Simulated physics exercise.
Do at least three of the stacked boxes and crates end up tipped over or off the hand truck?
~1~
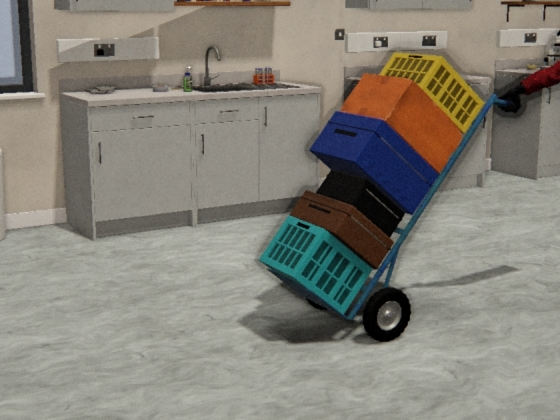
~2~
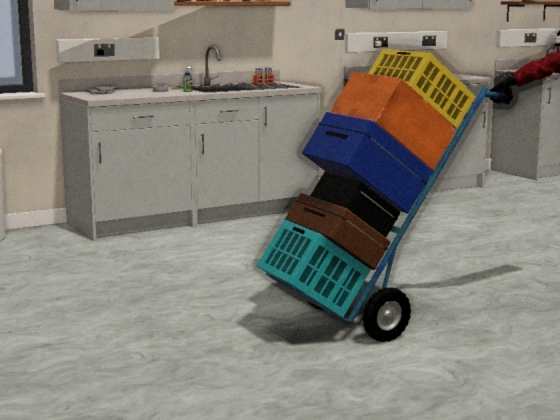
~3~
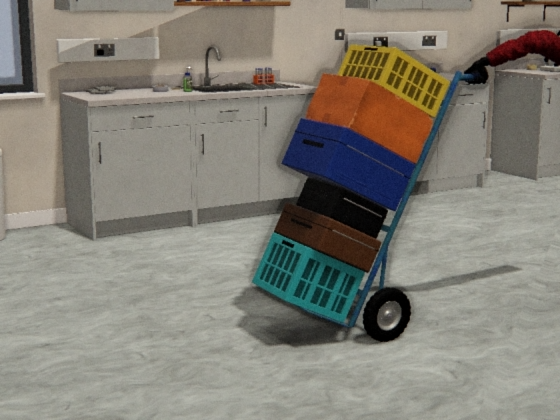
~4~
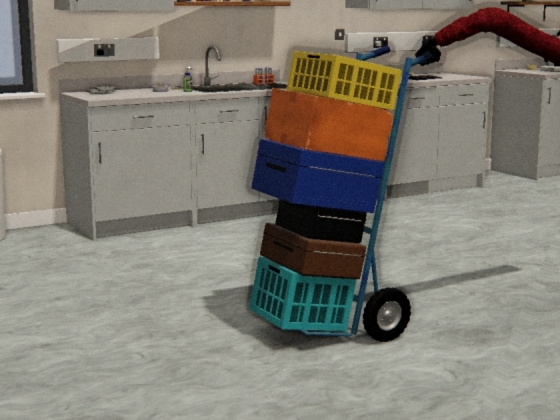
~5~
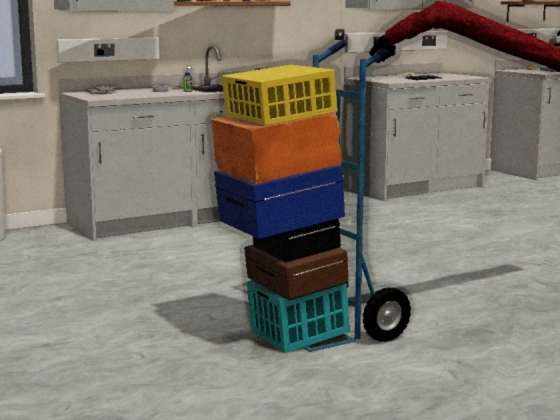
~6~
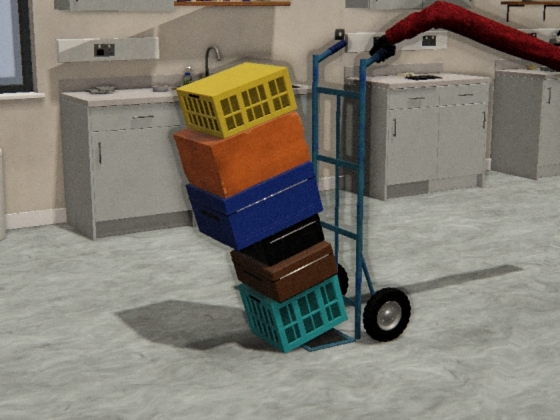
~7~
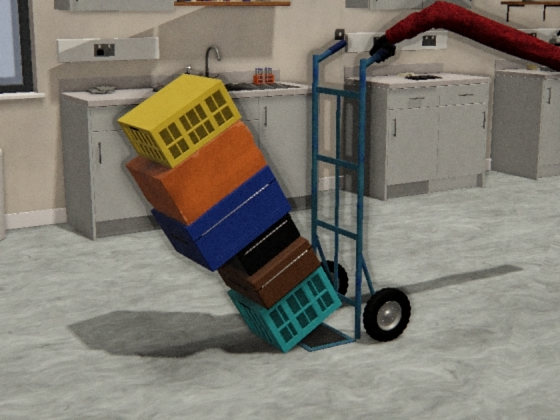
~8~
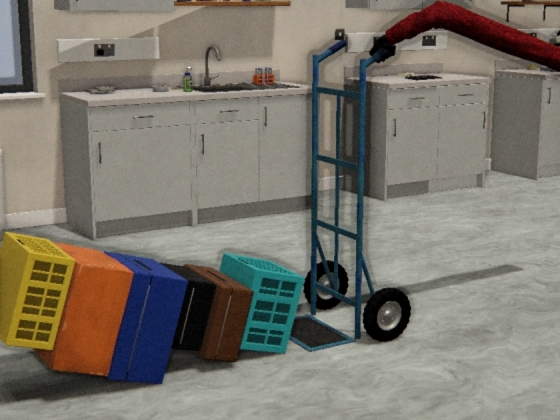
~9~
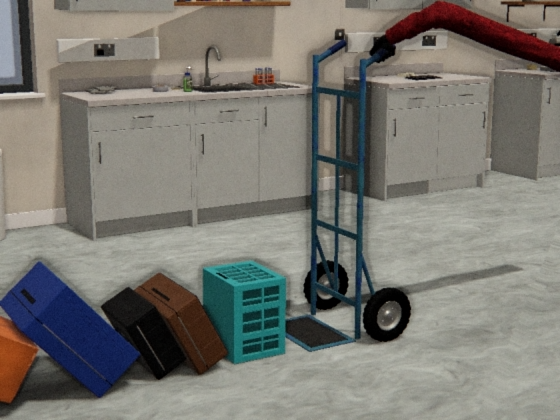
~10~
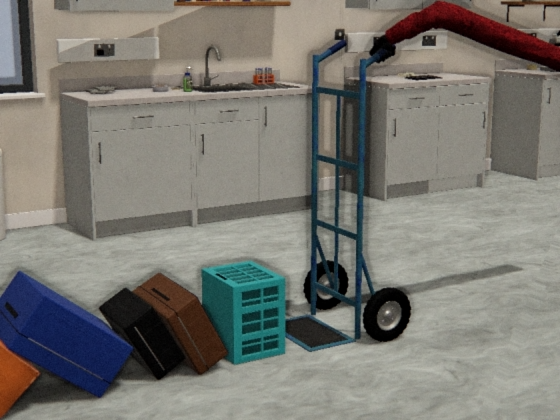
Yes, at least three do. The whole stack topples to the left once the truck comes upright, with the blue, black and brown boxes ending in a leaning row on the floor and the turquoise crate on its side.
